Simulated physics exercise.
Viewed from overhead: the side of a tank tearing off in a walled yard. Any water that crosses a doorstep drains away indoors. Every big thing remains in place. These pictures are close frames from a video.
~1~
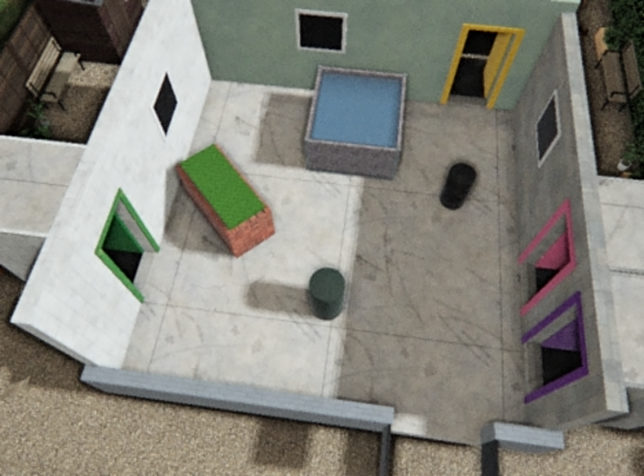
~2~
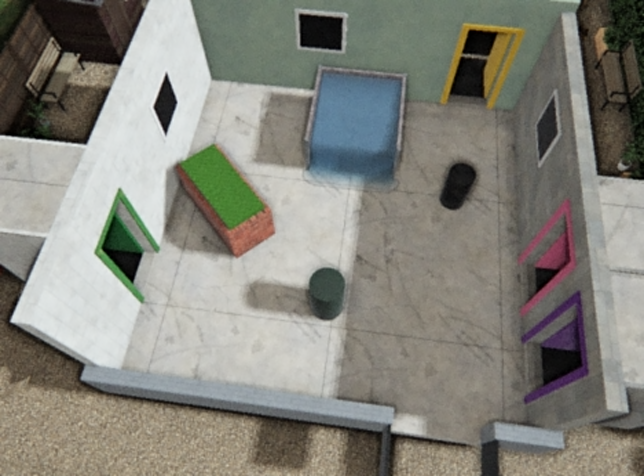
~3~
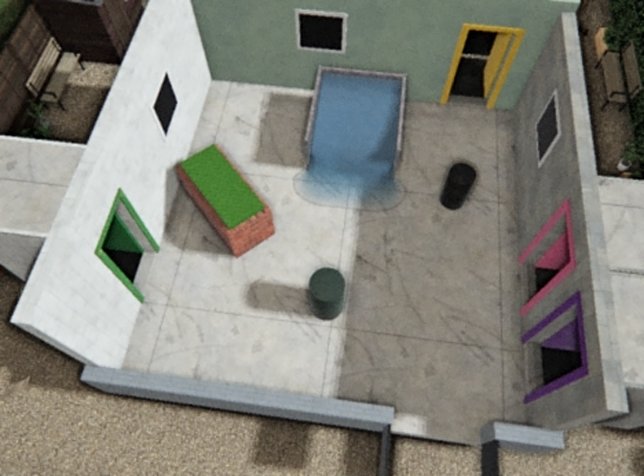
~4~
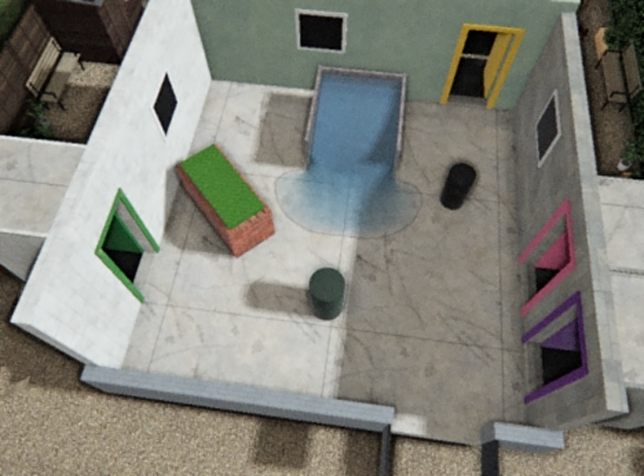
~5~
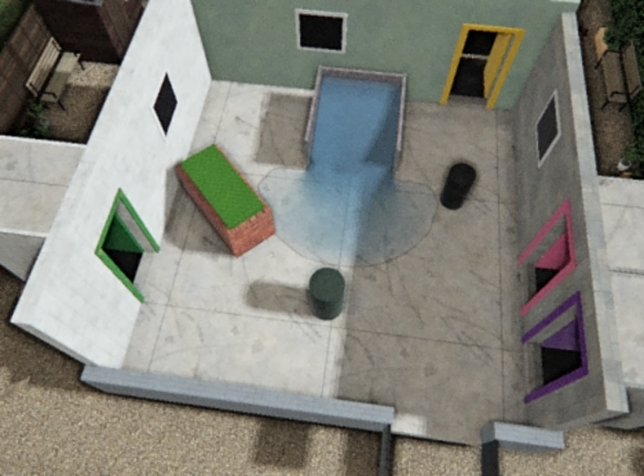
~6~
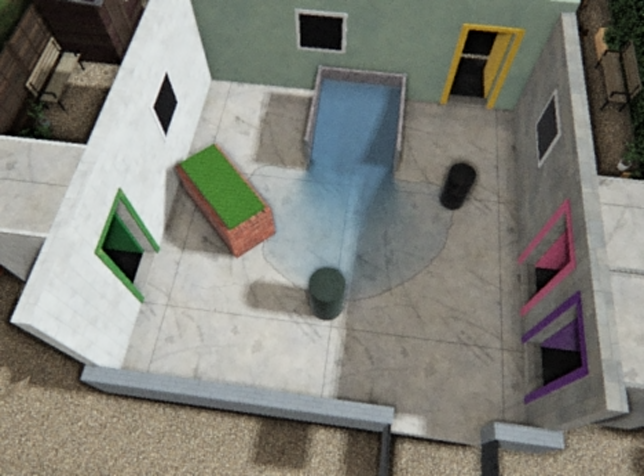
Water in an open tank against the green wall of a walled yard bursts out through the tank's near side. It pours onto the paved floor and fans out in a widening, rounded sheet, spreading between the grass-topped brick block and the black object until it reaches the dark green cylinder.
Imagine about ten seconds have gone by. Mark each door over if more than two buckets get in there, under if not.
Green door - over; purple door - under; pink door - under; yellow door - under.
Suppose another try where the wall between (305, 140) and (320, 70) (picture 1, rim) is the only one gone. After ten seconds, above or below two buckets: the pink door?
Pink door: Falls short.
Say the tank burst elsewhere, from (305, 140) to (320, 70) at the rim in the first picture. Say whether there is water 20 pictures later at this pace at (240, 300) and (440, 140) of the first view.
Taking them in turn, they come out soaked and spared.
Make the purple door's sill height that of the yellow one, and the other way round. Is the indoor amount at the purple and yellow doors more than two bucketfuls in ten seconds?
Result - purple door: Clears the threshold; yellow door: Misses the threshold.
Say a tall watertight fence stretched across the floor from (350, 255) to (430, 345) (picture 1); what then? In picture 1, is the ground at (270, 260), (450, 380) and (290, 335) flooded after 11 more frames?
Taking the points in order, they are inundated, inundated and inundated.
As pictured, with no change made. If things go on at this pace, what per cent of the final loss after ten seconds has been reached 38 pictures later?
Close to 75 per cent, I'd say.
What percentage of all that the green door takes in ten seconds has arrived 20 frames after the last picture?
I make it 0 per cent.
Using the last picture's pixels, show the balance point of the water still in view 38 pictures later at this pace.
I'd put my finger on (312, 272).
A moment on, water covers 45 % of the floor; the green door not reached, the purple door not reached, the pink door not reached, the yellow door not reached.
Next, water covers 60 % of the floor; the green door not reached, the purple door wet at the sill, nothing in, the pink door wet at the sill, nothing in, the yellow door not reached.
Then, water covers 70 % of the floor; the green door wet at the sill, nothing in, the purple door wet at the sill, nothing in, the pink door wet at the sill, nothing in, the yellow door not reached.
Later, water covers 75 % of the floor; the green door under two buckets in, the purple door under two buckets in, the pink door wet at the sill, nothing in, the yellow door not reached.
In the end, water covers 95 % of the floor; the green door over two buckets in, the purple door under two buckets in, the pink door wet at the sill, nothing in, the yellow door wet at the sill, nothing in.
